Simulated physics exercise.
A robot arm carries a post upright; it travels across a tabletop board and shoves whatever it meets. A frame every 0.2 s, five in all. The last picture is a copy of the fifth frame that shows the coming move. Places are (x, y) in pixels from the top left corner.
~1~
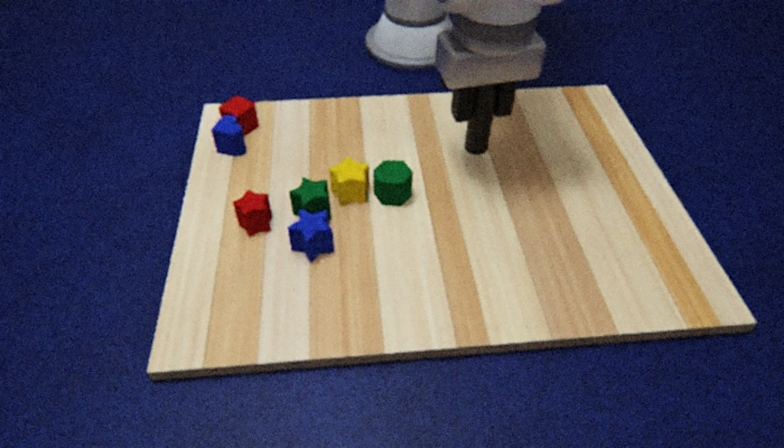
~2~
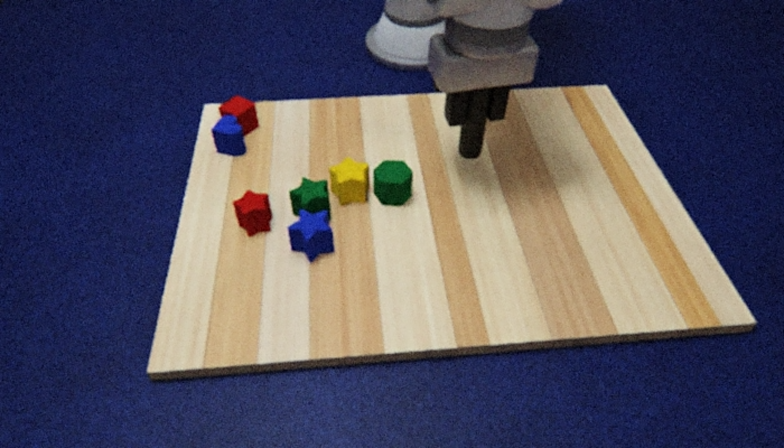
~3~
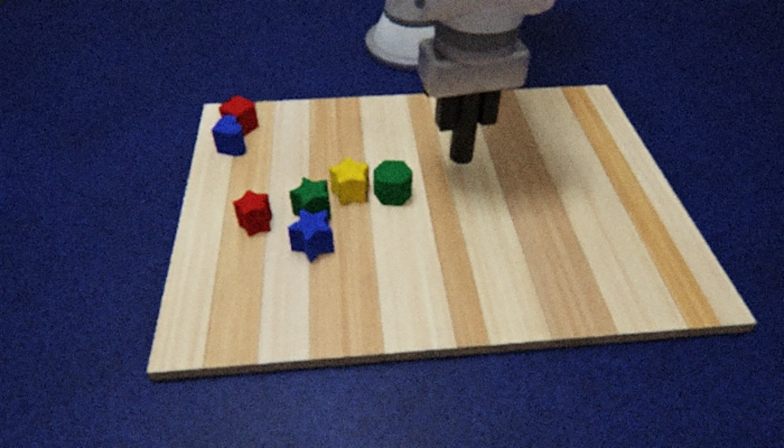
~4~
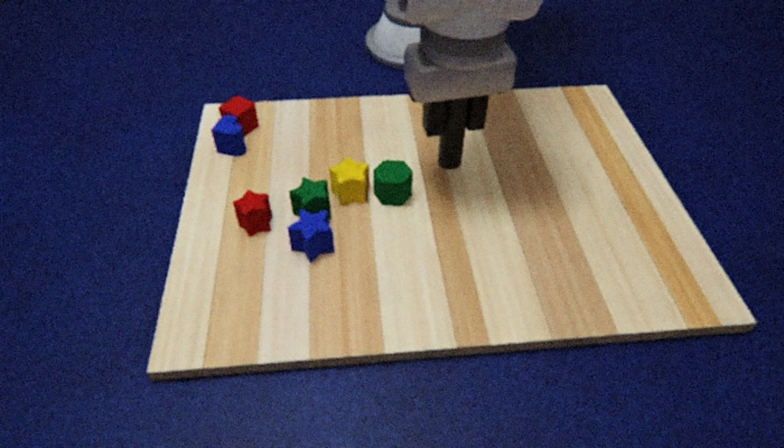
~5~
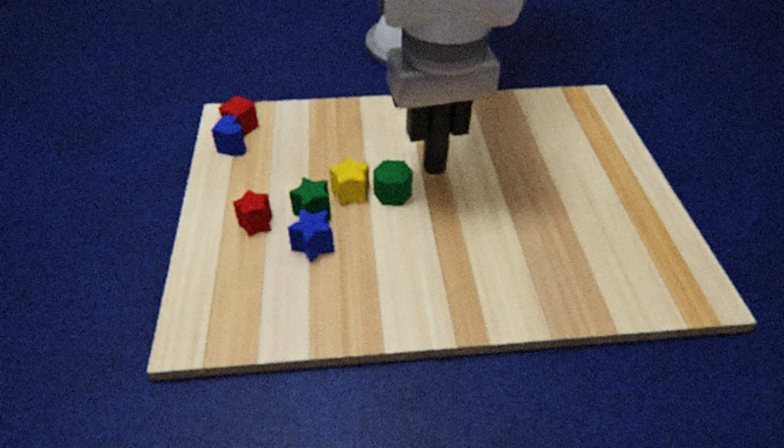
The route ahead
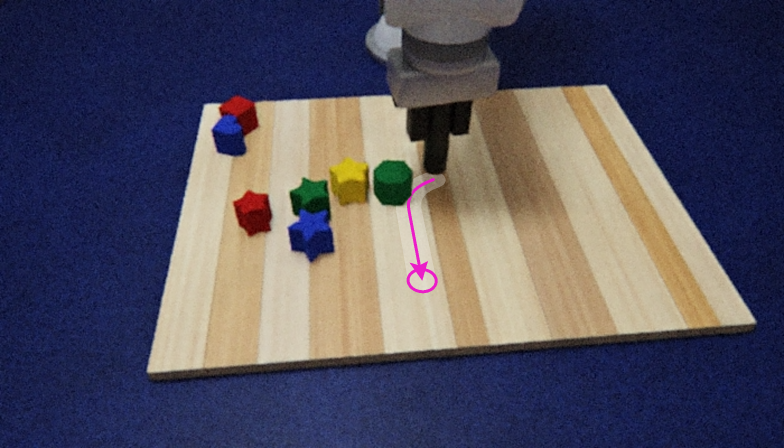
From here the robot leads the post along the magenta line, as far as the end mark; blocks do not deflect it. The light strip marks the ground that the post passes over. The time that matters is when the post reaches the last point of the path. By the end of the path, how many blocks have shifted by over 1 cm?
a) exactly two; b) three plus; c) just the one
c - just the one.
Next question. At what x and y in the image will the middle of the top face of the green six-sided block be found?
That would be at about pixel (378, 182).
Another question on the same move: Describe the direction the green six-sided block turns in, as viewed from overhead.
With the clock.
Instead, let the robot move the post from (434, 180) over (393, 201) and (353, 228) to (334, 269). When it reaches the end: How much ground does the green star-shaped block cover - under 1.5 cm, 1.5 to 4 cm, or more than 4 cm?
It moves between 1.5 and 4 cm.
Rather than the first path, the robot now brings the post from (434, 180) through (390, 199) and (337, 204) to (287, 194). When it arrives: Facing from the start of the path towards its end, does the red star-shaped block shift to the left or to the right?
It's pushed left.
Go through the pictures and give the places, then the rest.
Tip of the post (476, 148), middles of tops, yellow star-shaped block (350, 170), green six-sided block (393, 171), in the first picture.
Post (470, 152), nothing pushed, in the second picture.
Post (461, 157), nothing pushed, in the third picture.
Post (449, 162), nothing pushed, in the fourth picture.
Post (435, 167), yellow star-shaped block (350, 170), green six-sided block (393, 171), in the fifth picture.
The line goes from (434, 180) by way of (409, 204) and (415, 240) to (422, 280).
What follows on the original path. One third of the way, post (409, 192); yellow star-shaped block (347, 170); green six-sided block (378, 181), turned 35° clockwise.
Two thirds of the way, post (415, 228); yellow star-shaped block (347, 170); green six-sided block (378, 182), turned 40° clockwise.
At the end, post (423, 268); yellow star-shaped block (347, 170); green six-sided block (378, 182), turned 40° clockwise.
